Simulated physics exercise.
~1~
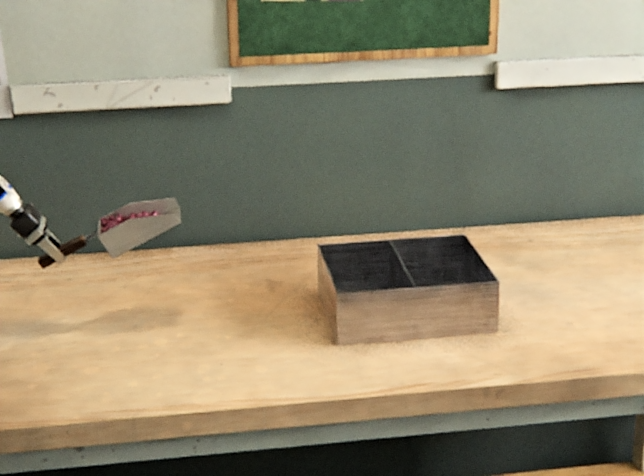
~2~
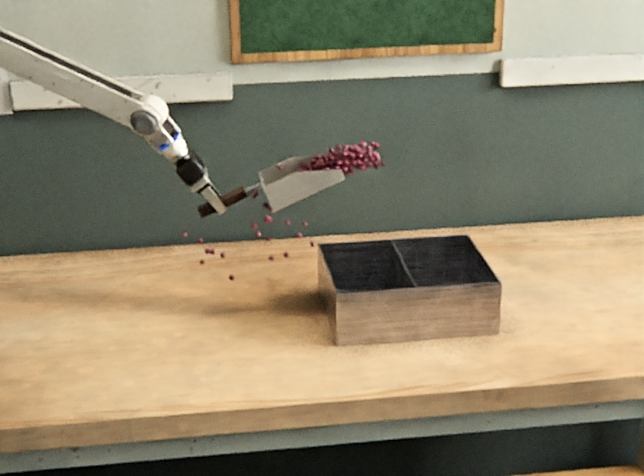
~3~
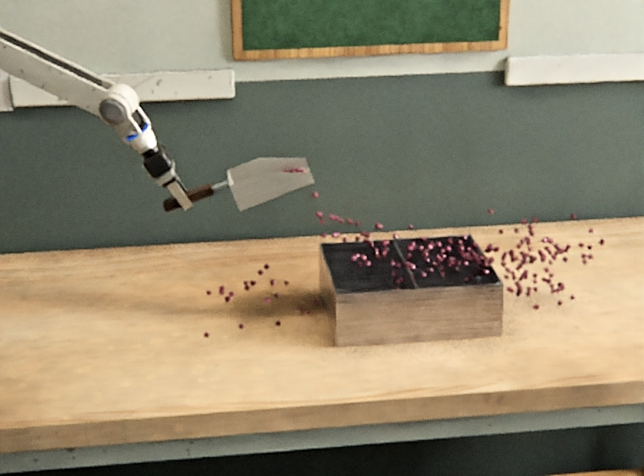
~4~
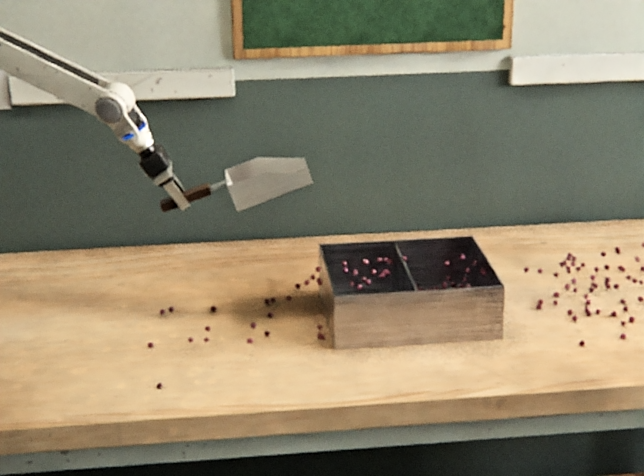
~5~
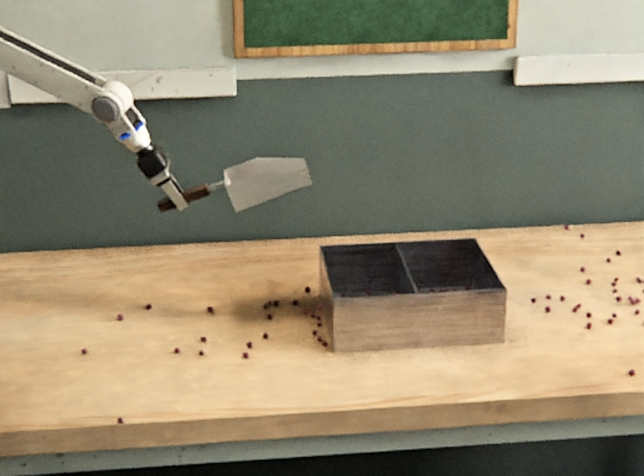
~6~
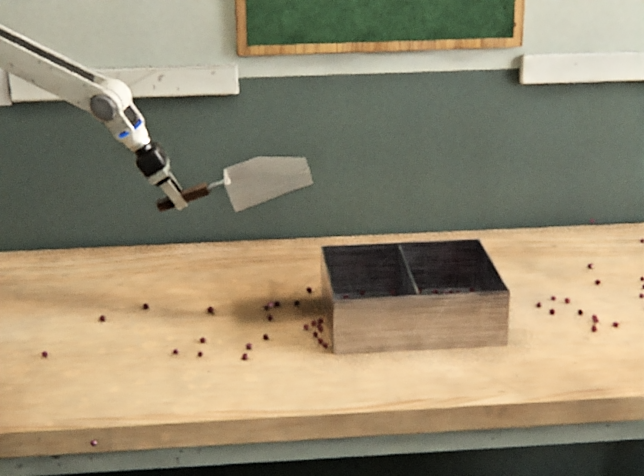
In the video, a robot arm swings a scoop of small dark red beads rightward toward a divided wooden box, then draws back slightly as the beads fly off. Some drop into both compartments, while many scatter across the table on either side and the scoop stays still.
